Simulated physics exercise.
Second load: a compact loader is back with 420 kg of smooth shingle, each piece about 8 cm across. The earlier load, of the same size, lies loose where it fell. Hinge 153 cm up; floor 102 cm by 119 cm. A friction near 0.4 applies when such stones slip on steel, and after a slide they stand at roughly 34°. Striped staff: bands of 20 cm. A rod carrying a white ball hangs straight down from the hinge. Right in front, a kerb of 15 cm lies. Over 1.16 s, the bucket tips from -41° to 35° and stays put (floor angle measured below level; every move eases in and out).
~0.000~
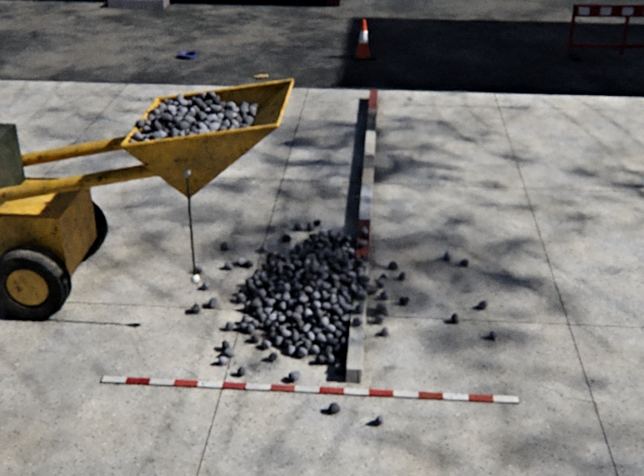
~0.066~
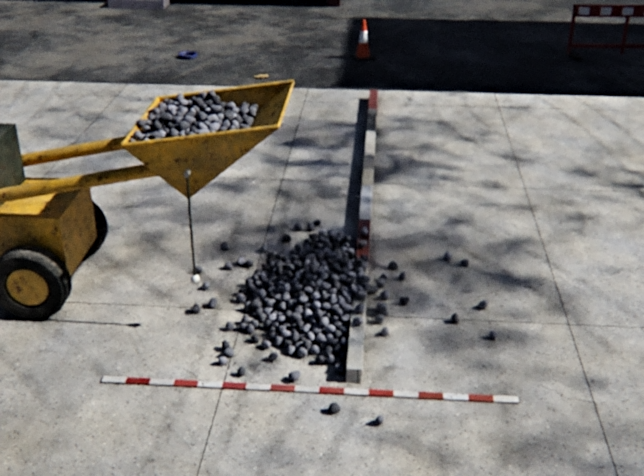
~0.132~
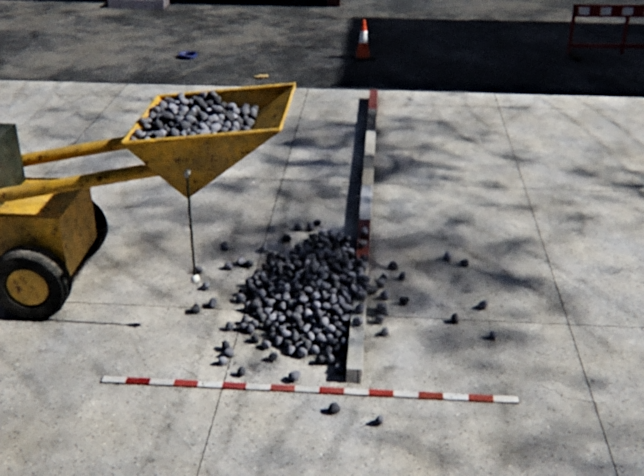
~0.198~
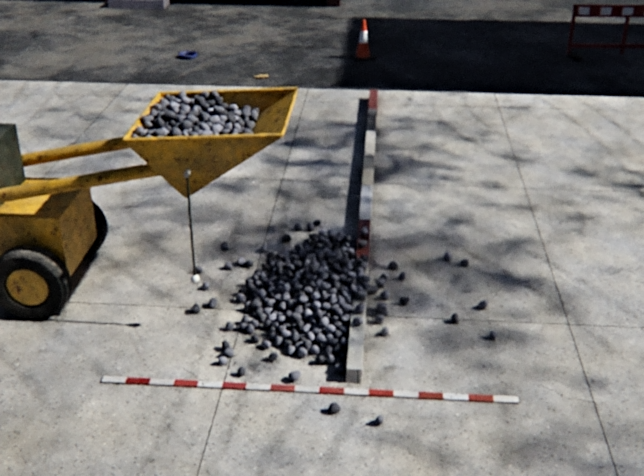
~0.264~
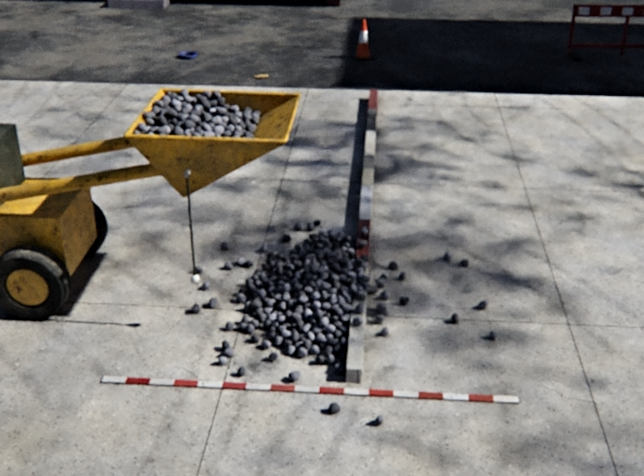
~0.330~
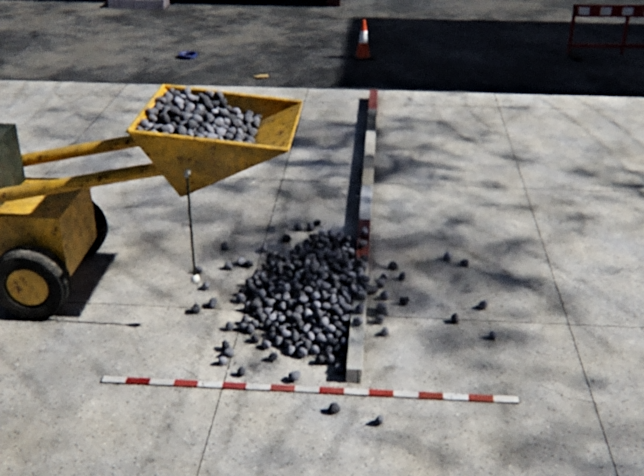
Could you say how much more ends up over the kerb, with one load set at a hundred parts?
I'd put it at 31 parts in every hundred.
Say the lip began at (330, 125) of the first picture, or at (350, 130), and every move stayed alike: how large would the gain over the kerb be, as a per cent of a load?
The first would add some 90 per cent and the second some 100 per cent.
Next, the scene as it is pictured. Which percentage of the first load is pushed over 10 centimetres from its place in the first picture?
15 per cent.
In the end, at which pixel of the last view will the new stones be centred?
Around (339, 283).
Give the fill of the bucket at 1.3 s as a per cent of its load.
Close to 70 in a hundred is still held.
After 0.9 s the floor is at 23°; in per cent of one load, 100 in the bucket, 97 on this side of the kerb, 3 over the kerb; the foremost stones are at (442, 288).
After 1.3 s the floor is at 35°; in per cent of one load, 71 in the bucket, 125 on this side of the kerb, 3 over the kerb; the foremost stones are at (442, 288).
After 1.6 s the floor is at 35°; in per cent of one load, 20 in the bucket, 174 on this side of the kerb, 7 over the kerb; the foremost stones are at (444, 291).
After 4.3 s the floor is at 35°; in per cent of one load, 0 in the bucket, 166 on this side of the kerb, 34 over the kerb; the foremost stones are at (546, 310). Net gain over the kerb, 31.
